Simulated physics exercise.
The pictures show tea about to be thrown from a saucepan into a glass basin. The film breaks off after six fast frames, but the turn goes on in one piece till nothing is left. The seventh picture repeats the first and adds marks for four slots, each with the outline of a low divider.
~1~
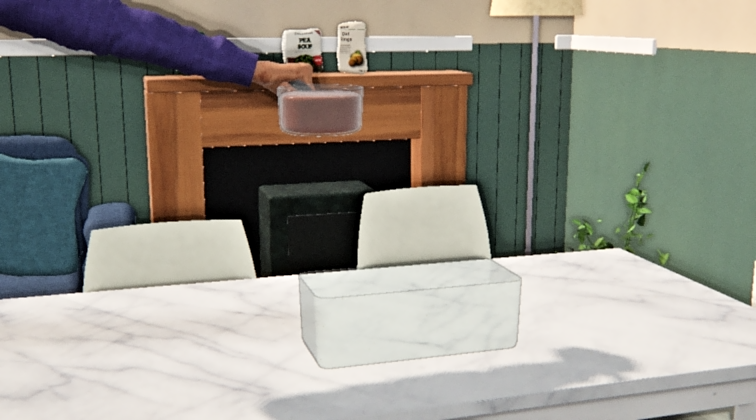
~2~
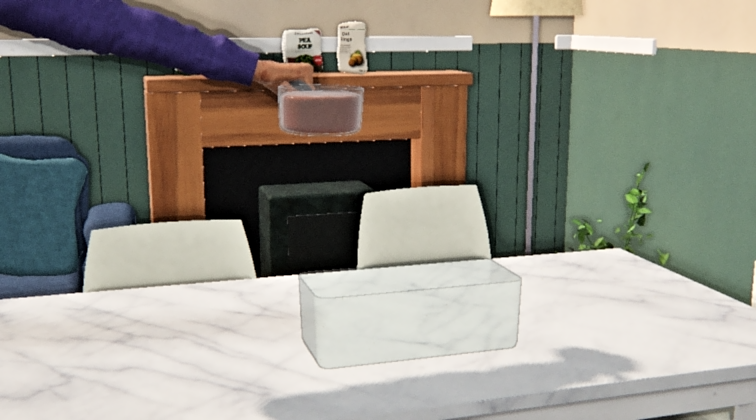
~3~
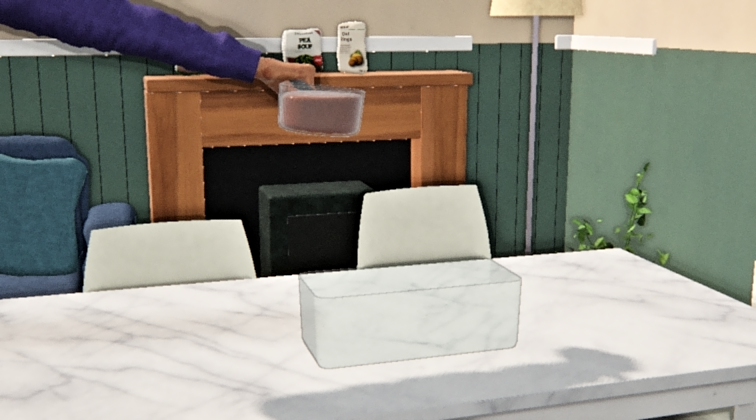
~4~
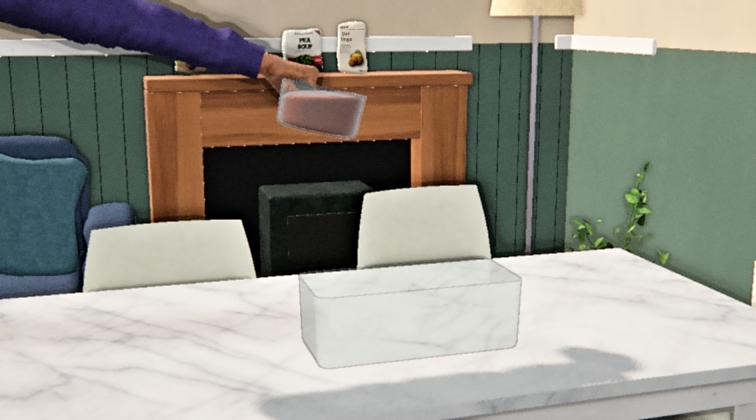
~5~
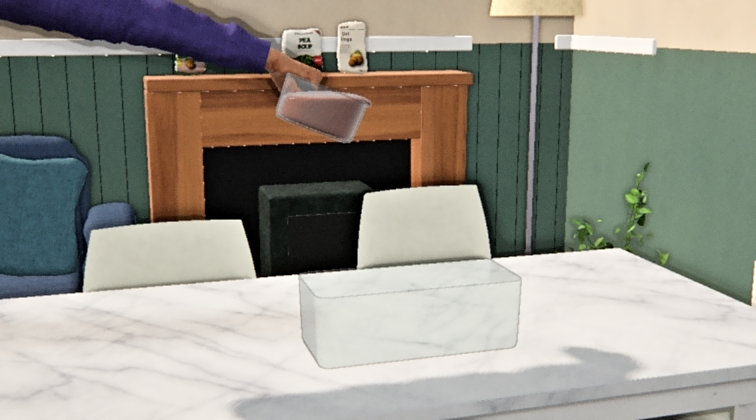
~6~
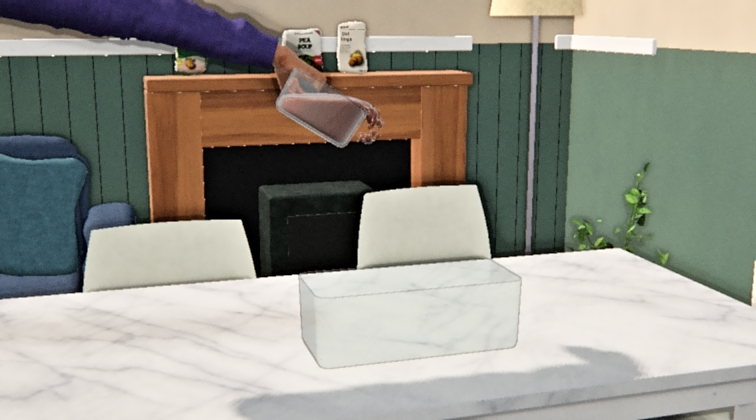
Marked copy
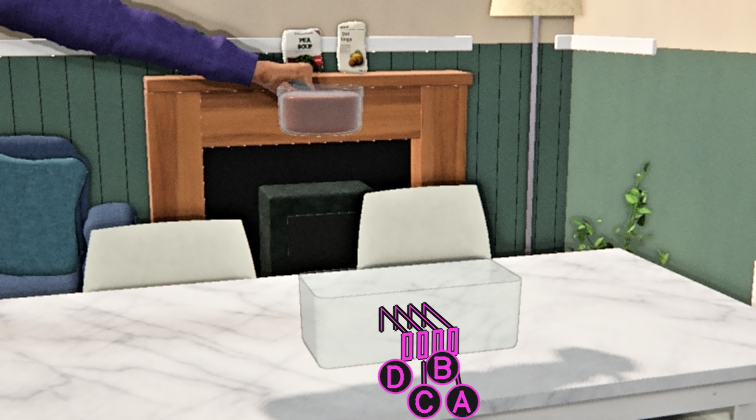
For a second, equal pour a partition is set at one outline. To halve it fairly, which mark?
B works best here.
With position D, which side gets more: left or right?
More ends on the right.
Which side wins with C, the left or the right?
The right one.
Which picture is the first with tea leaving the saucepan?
In picture 5.
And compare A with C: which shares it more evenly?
It is C.
In magenta, A at (453, 358); B at (438, 360); C at (423, 362); D at (408, 364).
With A, about 84 % ends left of the wall and 13 % right of it; 3 % is lost outside.
With B, about 51 % ends left of the wall and 46 % right of it; 3 % is lost outside.
With C, about 31 % ends left of the wall and 65 % right of it; 3 % is lost outside.
With D, about 18 % ends left of the wall and 78 % right of it; 4 % is lost outside.
